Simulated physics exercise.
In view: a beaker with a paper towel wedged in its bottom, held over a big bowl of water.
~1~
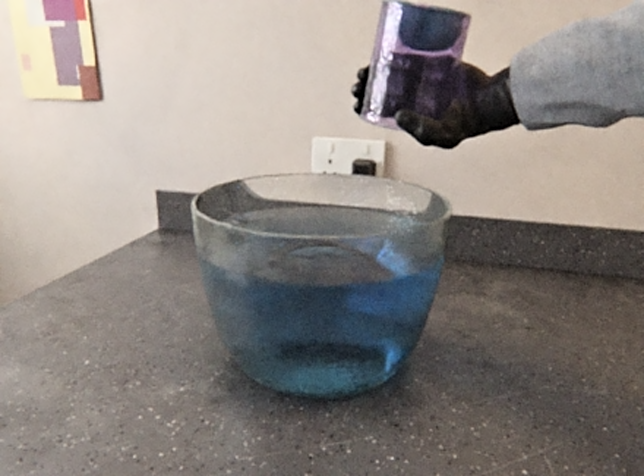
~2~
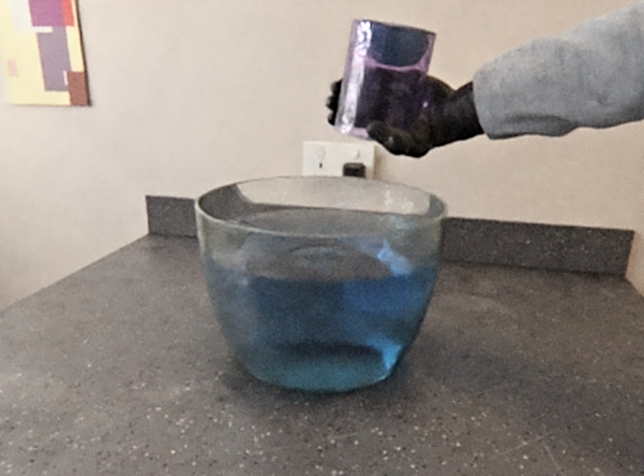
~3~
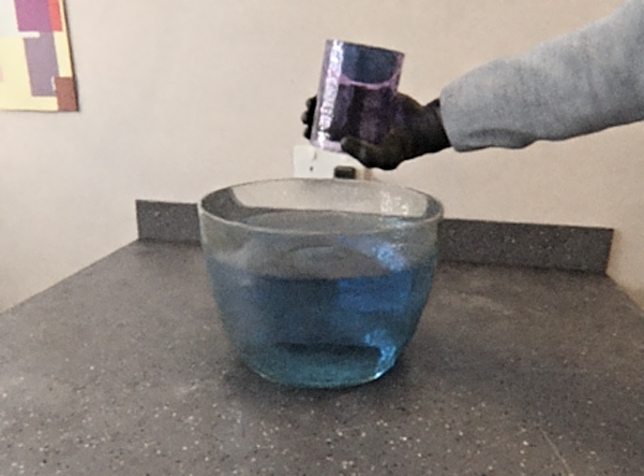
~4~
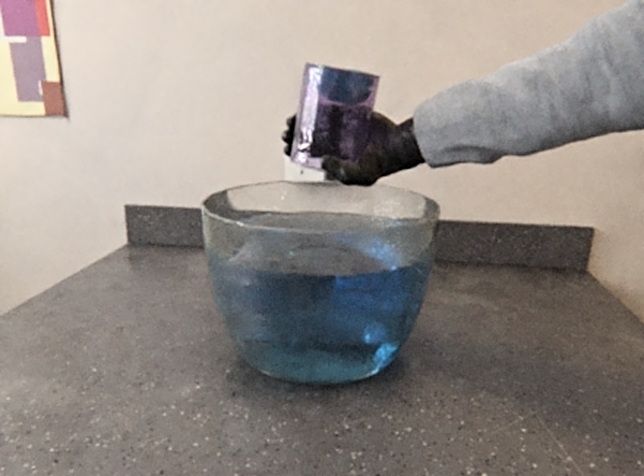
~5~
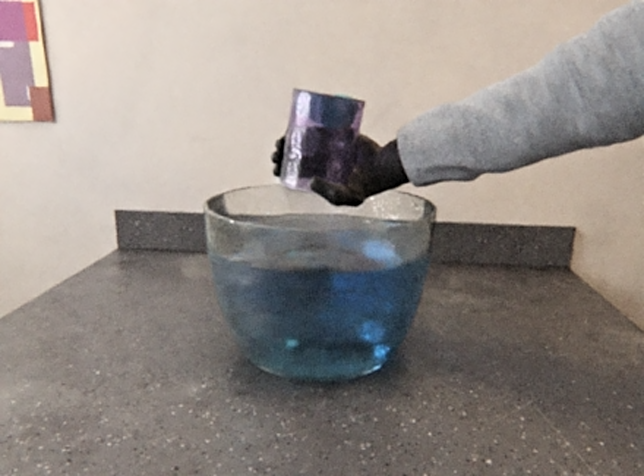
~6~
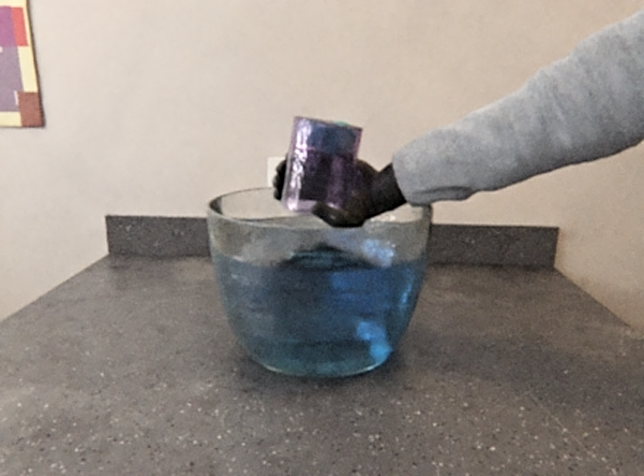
A gloved hand lowers an upside-down beaker from the upper right toward a big bowl of blue water.
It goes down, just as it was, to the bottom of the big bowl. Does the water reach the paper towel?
No.
Soon after, the beaker enters the water.
Later, air is trapped inside and holds the level down.
In the end, the beaker is under, still full of air, and the paper towel is dry.
